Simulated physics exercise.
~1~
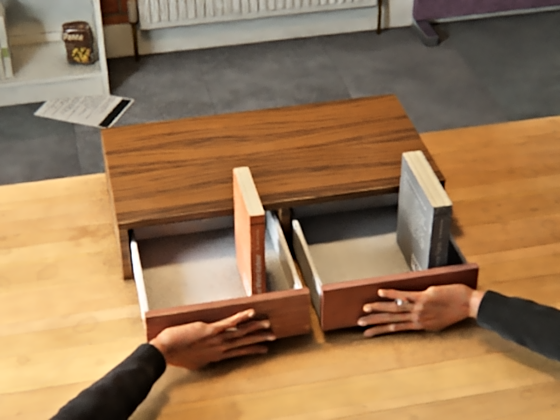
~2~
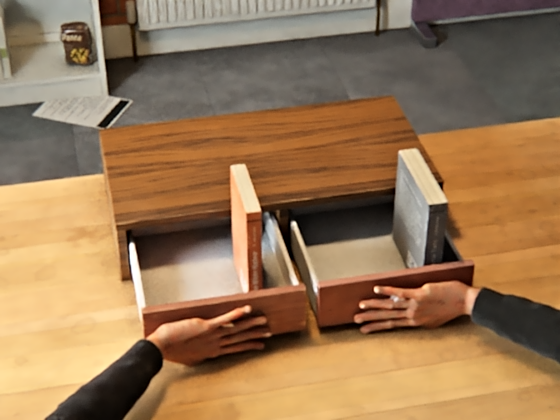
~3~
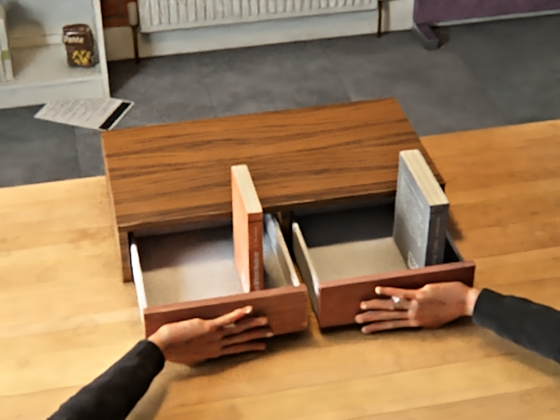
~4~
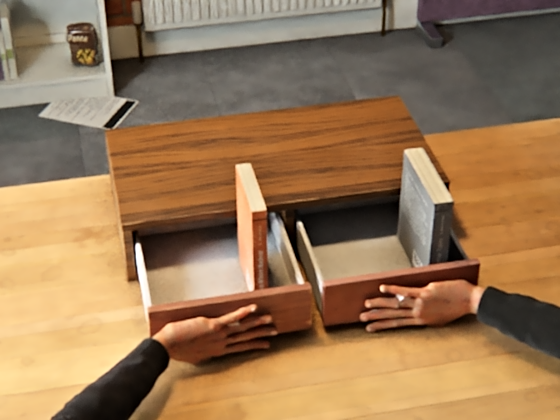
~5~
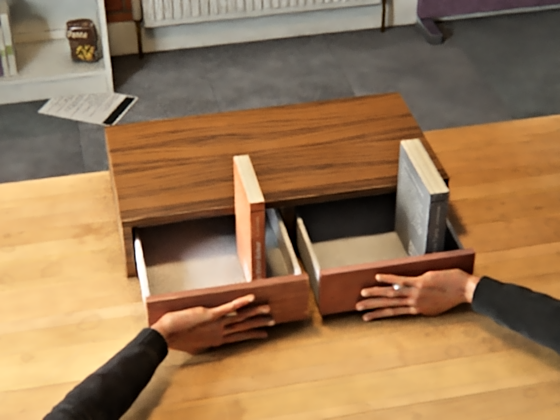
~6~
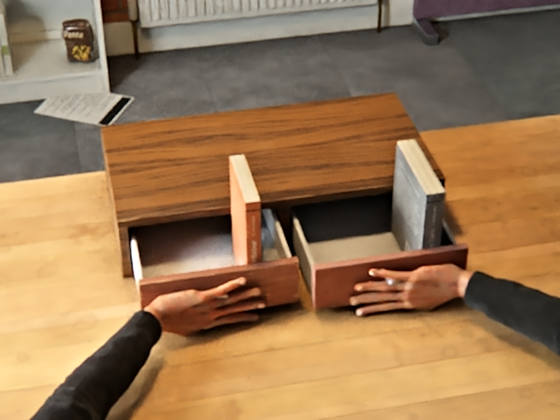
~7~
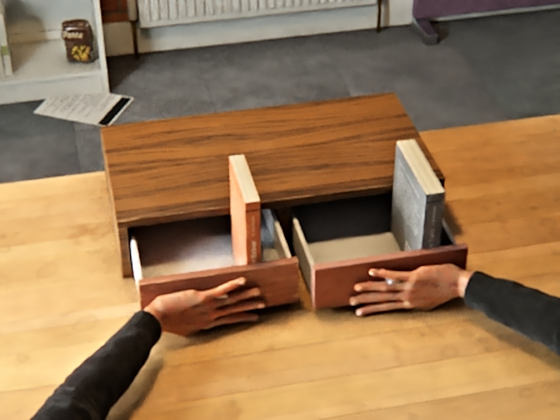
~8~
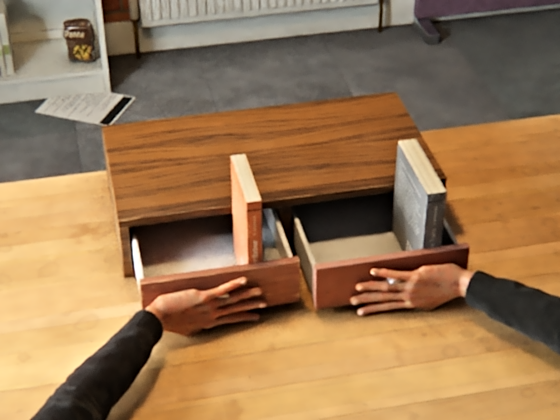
To begin with, a small wooden chest sits on a table with its two drawers pulled out, an orange book standing upright in the left one and a grey book upright in the right. A hand rests on the front of each drawer. The hands ease both drawers slightly inward, then hardly move for a moment. Next they push again, and the drawers slide in a little farther, carrying the upright books toward the chest. Finally the drawers stop short and stay still, both partly open, with the hands still on their fronts and both books standing.
